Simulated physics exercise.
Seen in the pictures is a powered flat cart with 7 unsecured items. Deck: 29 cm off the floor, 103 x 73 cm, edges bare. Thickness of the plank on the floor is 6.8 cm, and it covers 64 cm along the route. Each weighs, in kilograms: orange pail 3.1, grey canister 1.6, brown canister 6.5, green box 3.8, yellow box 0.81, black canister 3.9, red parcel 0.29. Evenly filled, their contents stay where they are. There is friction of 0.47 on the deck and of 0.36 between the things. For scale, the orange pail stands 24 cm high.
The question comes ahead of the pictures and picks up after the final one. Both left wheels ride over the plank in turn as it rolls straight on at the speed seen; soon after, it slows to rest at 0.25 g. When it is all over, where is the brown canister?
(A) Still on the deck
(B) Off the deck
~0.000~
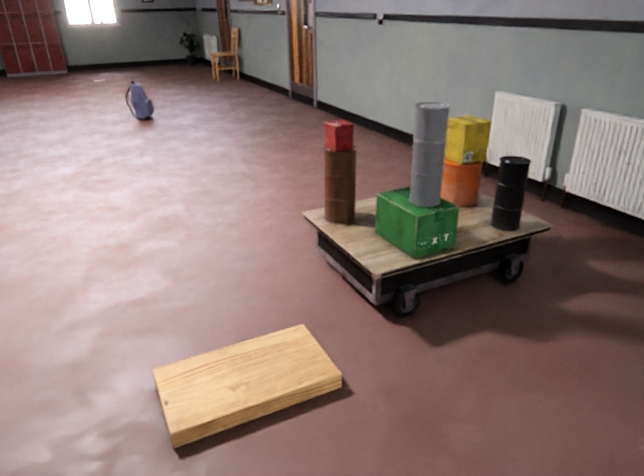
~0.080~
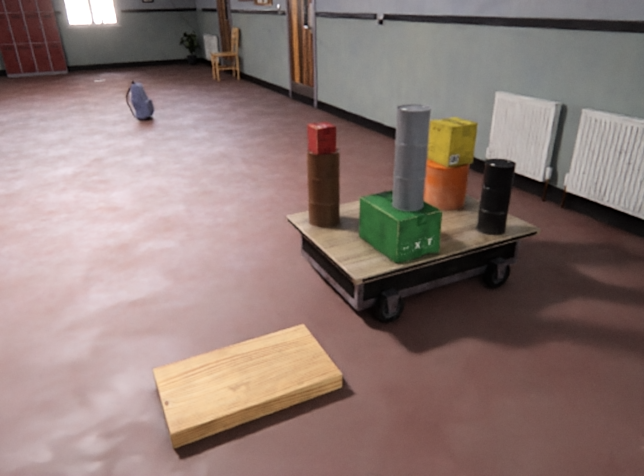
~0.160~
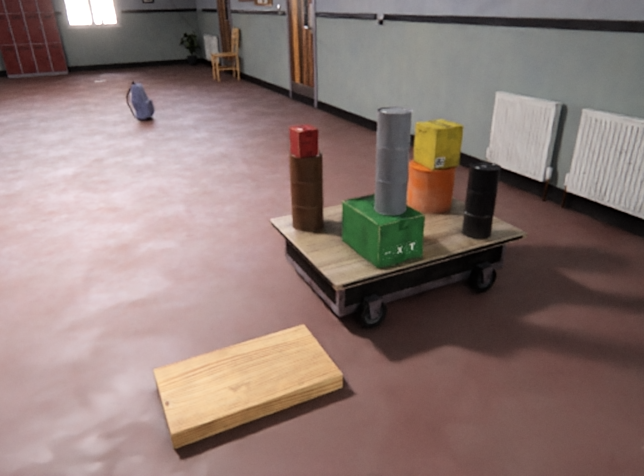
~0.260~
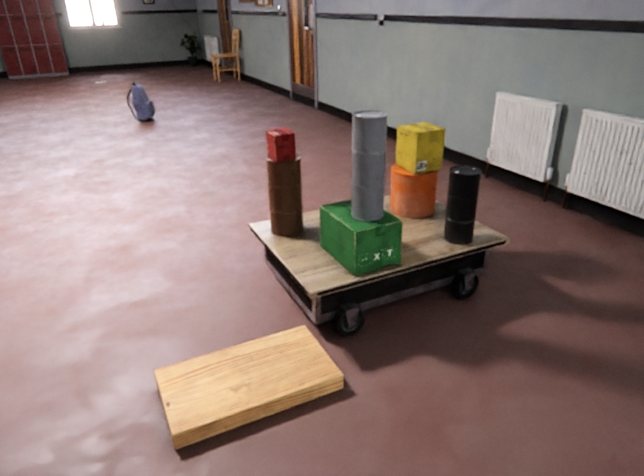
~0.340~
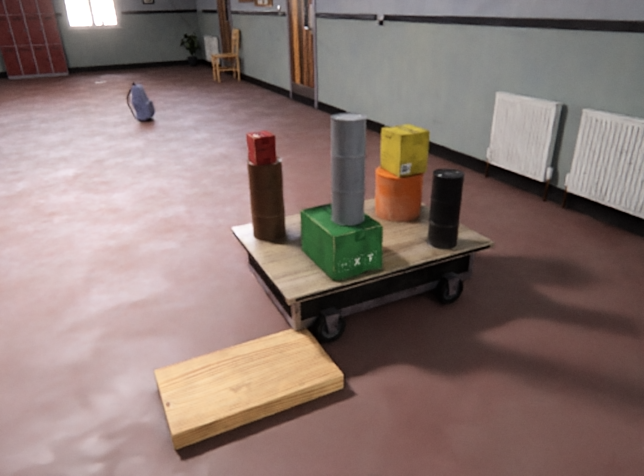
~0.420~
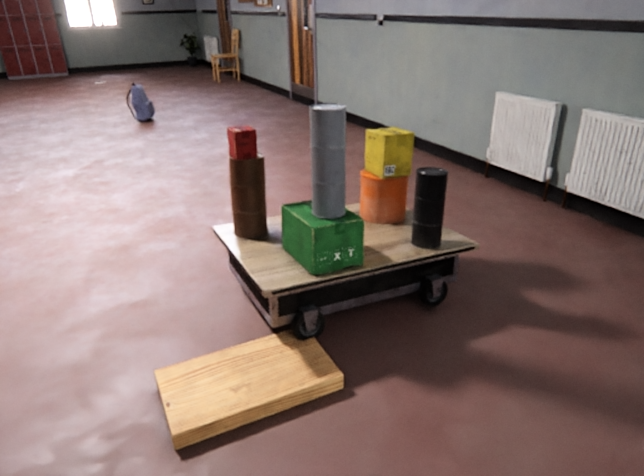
Answer: B.
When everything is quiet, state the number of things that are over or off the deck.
That gives 4.
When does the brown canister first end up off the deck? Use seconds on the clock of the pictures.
I'd say around the 1.1 s mark.
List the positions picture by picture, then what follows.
Cart 0 cm along; brown canister (340, 184); orange pail (457, 179), in the first picture.
Cart 10 cm along; green box (399, 224); yellow box (452, 142), in the second picture.
Cart 19 cm along; black canister (481, 201); red parcel (304, 141), in the third picture.
Cart 31 cm along; orange pail (413, 189); grey canister (369, 167), in the fourth picture.
Cart 41 cm along; green box (341, 239); yellow box (404, 150), in the fifth picture.
Cart 50 cm along; brown canister (249, 195); black canister (429, 208), in the sixth picture.
Around 0.72 s, cart 86 cm along; brown canister at 21° to upright near (183, 199); red parcel at 21° to upright; grey canister at 6° to upright.
Around 1.12 s, cart 134 cm along; brown canister and red parcel now off the deck; grey canister at 48° to upright; black canister at 18° to upright.
Around 1.42 s, cart 170 cm along; grey canister at 49° to upright; black canister at 56° to upright; yellow box shifted 12 cm.
Around 1.82 s, cart 217 cm along; grey canister at 70° to upright; black canister on its side; yellow box shifted 9 cm.
Finally (2.6 s), off the deck, brown canister and red parcel; on their side or leaning hard on the deck, grey canister and black canister; the other 3 still in place (within 10 cm). In the last view, brown canister near (60, 264).
